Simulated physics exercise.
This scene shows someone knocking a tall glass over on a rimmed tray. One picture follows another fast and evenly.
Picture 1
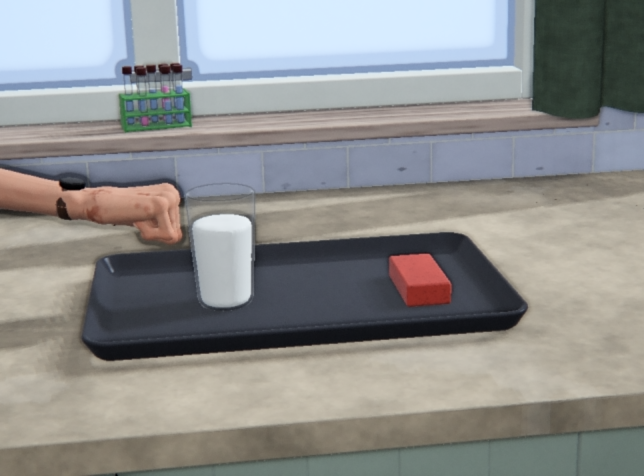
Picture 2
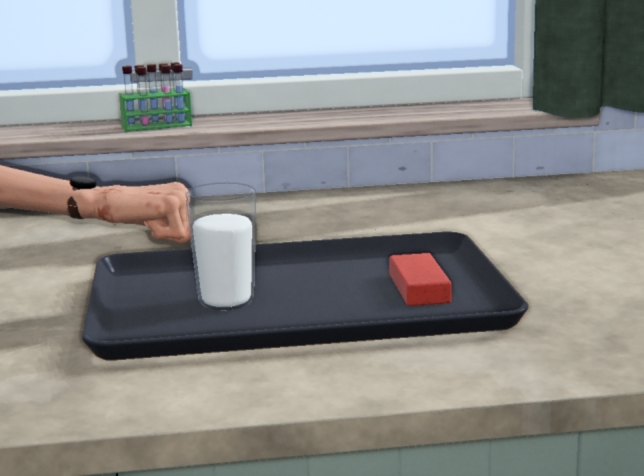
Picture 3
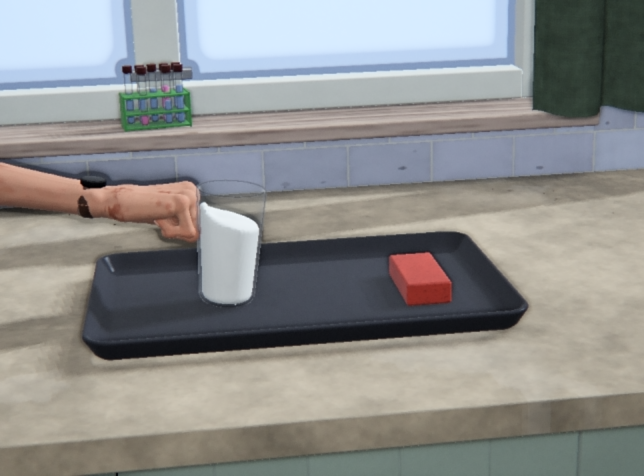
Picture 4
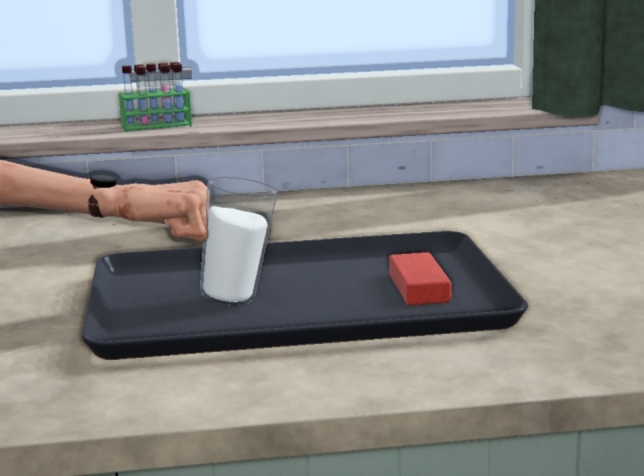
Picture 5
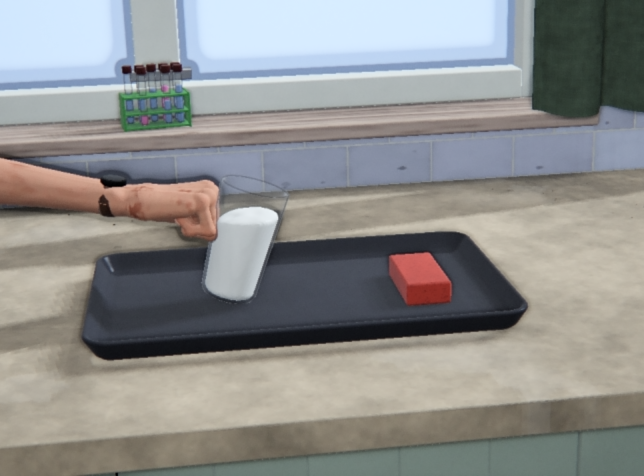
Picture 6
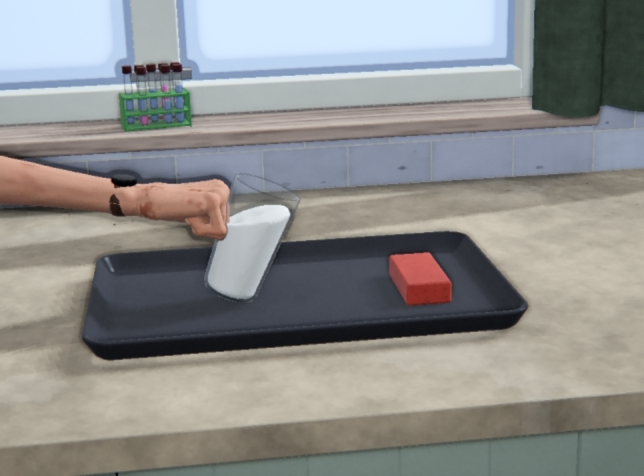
A hand pushed against the upper side of a tall glass of milk on a dark tray, and the glass leaned steadily to the right while the red block stayed still.
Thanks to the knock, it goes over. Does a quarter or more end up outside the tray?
Under a quarter departs.
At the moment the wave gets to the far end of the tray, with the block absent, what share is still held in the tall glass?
Around 70 percent.
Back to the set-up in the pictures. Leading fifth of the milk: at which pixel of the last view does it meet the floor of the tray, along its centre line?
I'd mark it somewhere close to pixel (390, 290).
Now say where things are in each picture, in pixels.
In the first frame, it leans 0°; its right rim is at (253, 192); the milk meets the walls at (192, 224) and (250, 220); the tray's far rim is at (493, 268); a block is fixed to the tray further along.
In the second frame, it leans 0°; its right rim is at (254, 191); the milk meets the walls at (193, 223) and (251, 219).
In the third frame, it leans 5°; its right rim is at (265, 191); the milk meets the walls at (201, 206) and (257, 223).
In the fourth frame, it leans 11°; its right rim is at (275, 192); the milk meets the walls at (209, 208) and (266, 218).
In the fifth frame, it leans 17°; its right rim is at (287, 195); the milk meets the walls at (217, 221) and (278, 213).
In the sixth frame, it leans 23°; its right rim is at (298, 199); the milk meets the walls at (223, 222) and (289, 209).
A moment on, the tall glass is falling and 100 per cent is in the glass, 0 on the tray and 0 above or beyond its rim.
Next, the tall glass lies on its side and 88 per cent is in the glass, 6 on the tray and 6 above or beyond its rim.
Then the tall glass lies on its side and 51 per cent is in the glass, 38 on the tray and 11 above or beyond its rim.
Later the tall glass lies on its side and 26 per cent is in the glass, 64 on the tray and 10 above or beyond its rim.
Finally, 91 per cent is held by tray and glass, 9 is off the tray.
